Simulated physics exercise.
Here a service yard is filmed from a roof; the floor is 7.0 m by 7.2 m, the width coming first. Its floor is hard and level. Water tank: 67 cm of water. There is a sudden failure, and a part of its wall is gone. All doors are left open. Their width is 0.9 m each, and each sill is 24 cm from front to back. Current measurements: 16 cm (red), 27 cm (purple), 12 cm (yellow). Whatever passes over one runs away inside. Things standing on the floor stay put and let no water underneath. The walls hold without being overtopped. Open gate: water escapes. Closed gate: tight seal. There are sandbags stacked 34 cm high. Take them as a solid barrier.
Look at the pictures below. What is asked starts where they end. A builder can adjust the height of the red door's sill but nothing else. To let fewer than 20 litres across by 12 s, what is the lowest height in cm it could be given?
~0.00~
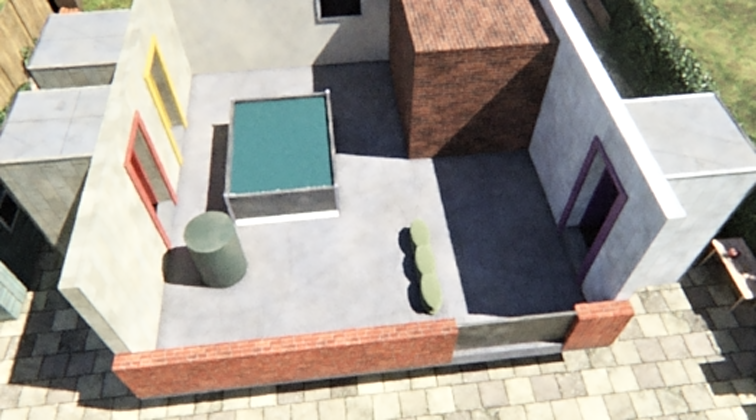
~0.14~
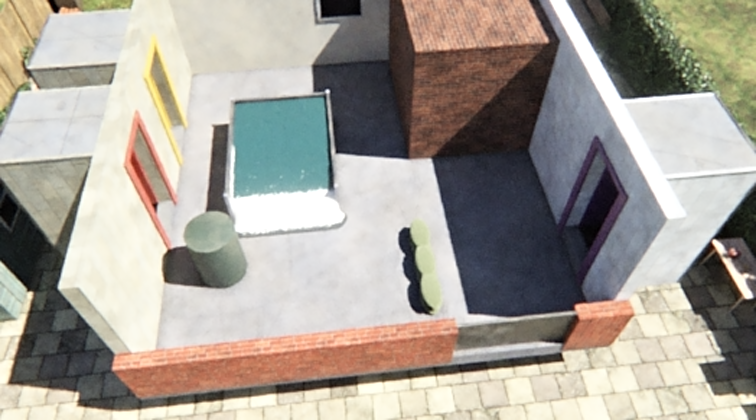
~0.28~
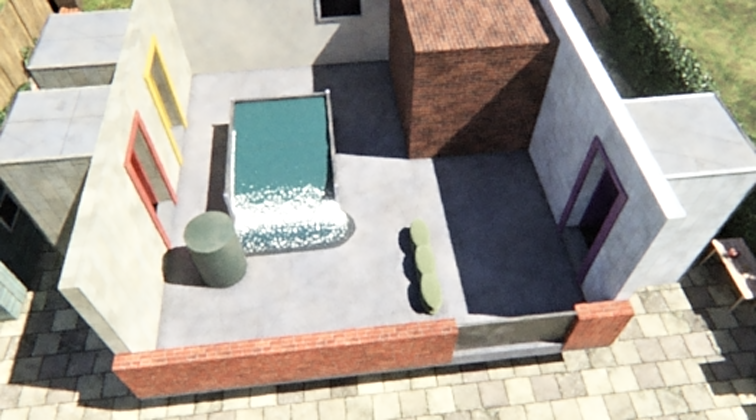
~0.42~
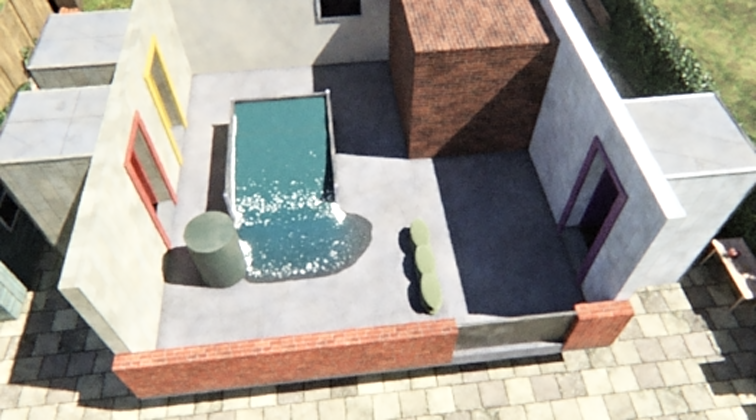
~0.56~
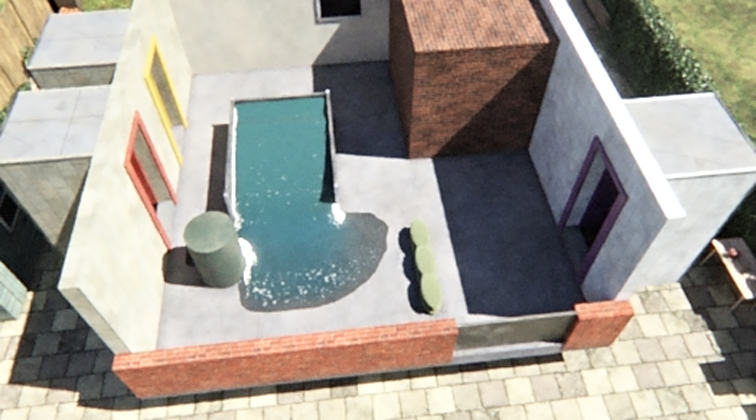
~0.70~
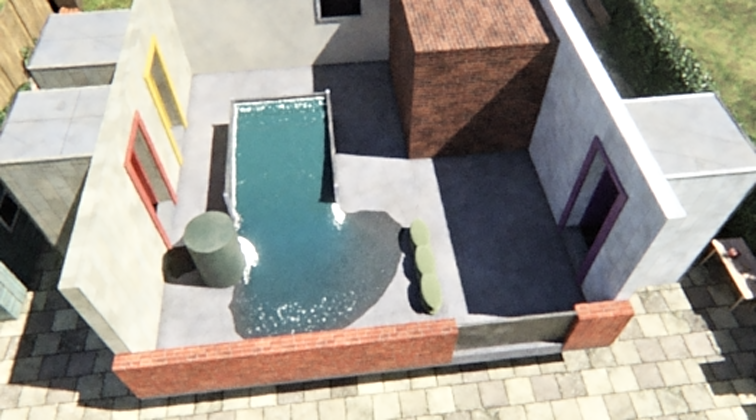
The lowest such height is close to 12 cm.
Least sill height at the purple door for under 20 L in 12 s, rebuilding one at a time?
At the purple door it takes roughly 12.5 centimetres.
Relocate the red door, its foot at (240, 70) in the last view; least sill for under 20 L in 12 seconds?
12.0 cm.
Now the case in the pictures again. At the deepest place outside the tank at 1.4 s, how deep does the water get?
Max depth: Near 44 cm.
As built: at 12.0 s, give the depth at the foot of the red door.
Lab note: Depth approx. 5.5 cm.
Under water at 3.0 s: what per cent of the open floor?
Near 50 per cent of the open floor.
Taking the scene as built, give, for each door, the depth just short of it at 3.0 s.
The red door has 12 cm, the purple door 16 cm and the yellow door 2 cm.
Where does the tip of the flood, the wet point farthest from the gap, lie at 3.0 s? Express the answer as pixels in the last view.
Somewhere near the pixel (588, 327).
After 1.4 s water covers 25 % of the floor, deepest (44 cm) near (307, 358); 12 cm at the red door, 0 litres in over its 16 cm sill.
After 3.0 s water covers 50 % of the floor, deepest (37 cm) near (165, 373); 12 cm at the red door, 2 litres in over its 16 cm sill.
After 12.0 s water covers 95 % of the floor, deepest (14 cm) near (185, 134); 5 cm at the red door, 4 litres in over its 16 cm sill.
At the red door as built, the water arrived by 1.3 s and peaked near 15 cm at 3.6 s.
Run again over the same 12 s with other heights there, 30 litres in over 10.5 cm, 8 litres over 14.5 cm. The limit of 20 litres is kept from about 12 cm up.
